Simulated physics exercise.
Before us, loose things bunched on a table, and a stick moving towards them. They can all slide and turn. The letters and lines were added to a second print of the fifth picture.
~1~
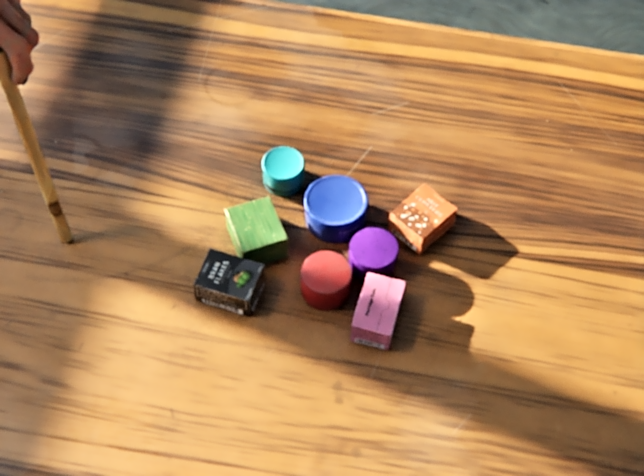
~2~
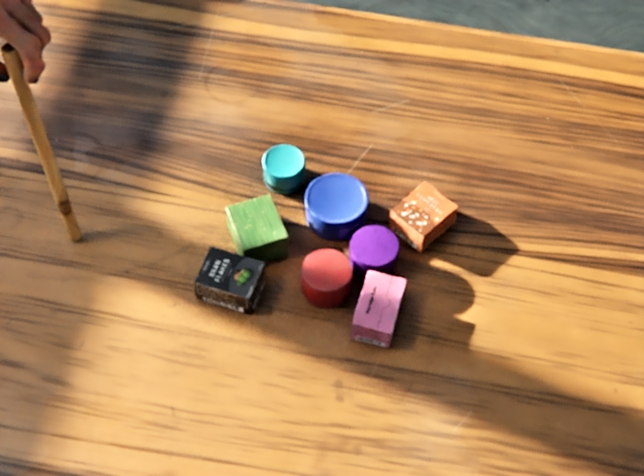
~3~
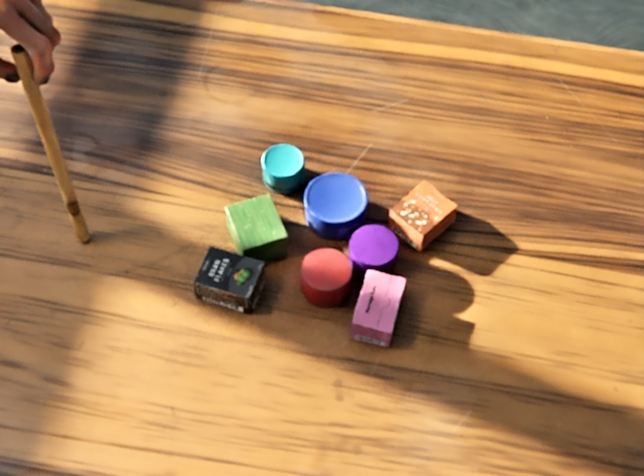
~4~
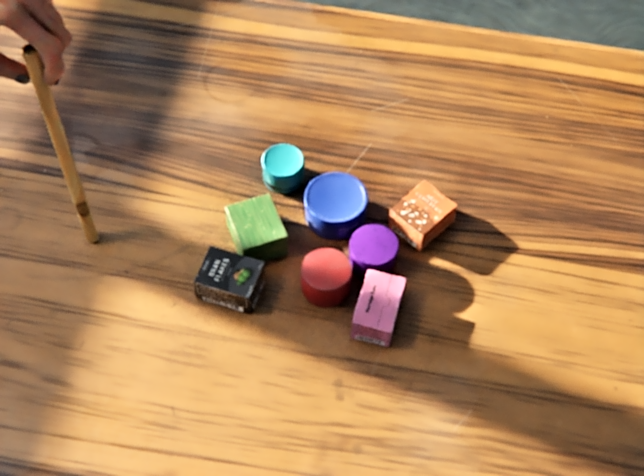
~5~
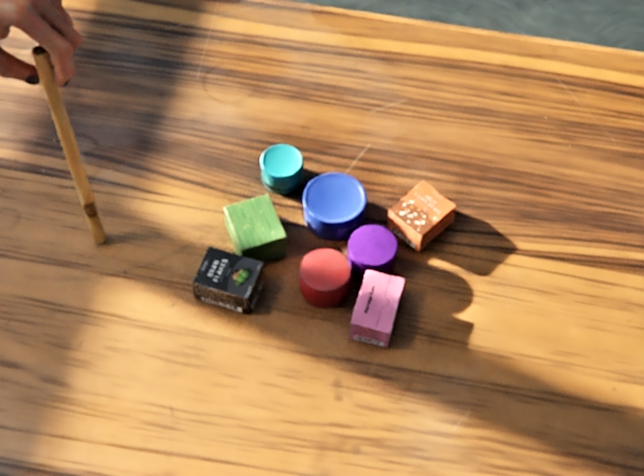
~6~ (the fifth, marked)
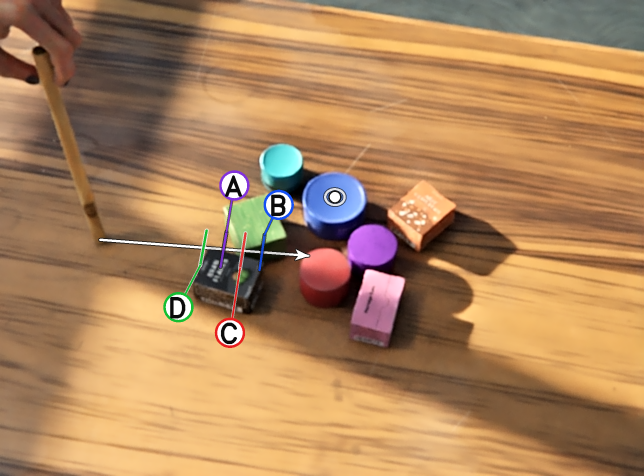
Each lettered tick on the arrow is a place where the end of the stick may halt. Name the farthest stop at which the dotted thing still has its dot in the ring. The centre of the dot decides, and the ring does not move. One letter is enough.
Mark B.
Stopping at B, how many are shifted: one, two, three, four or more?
One.
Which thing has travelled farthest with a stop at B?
The green block has gone farthest.
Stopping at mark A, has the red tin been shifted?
No.
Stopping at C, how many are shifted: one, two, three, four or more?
It has moved one.
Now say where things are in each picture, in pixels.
Blue tub (335, 209); turquoise jar (283, 171); purple pot (373, 257), in the first frame.
Purple pot (373, 255); red tin (326, 279), in the second frame.
Green block (257, 230); pink packet (378, 309), in the third frame.
Orange packet (423, 215); black packet (230, 280), in the fourth frame.
Blue tub (334, 207); turquoise jar (282, 169); purple pot (372, 254), in the fifth frame.
On the copy, A at (224, 249); B at (262, 253); C at (243, 251); D at (203, 248); the arrow from (100, 240) to (308, 256); the white dot at (335, 197).
On B. First, foot of the stick (159, 246).
Then, foot of the stick (217, 250).
Finally, foot of the stick (262, 254); green block (282, 226); the dot is still in its ring.
By contrast, A keeps the dot in but is short; C keeps the dot in but is short; D keeps the dot in but is short.
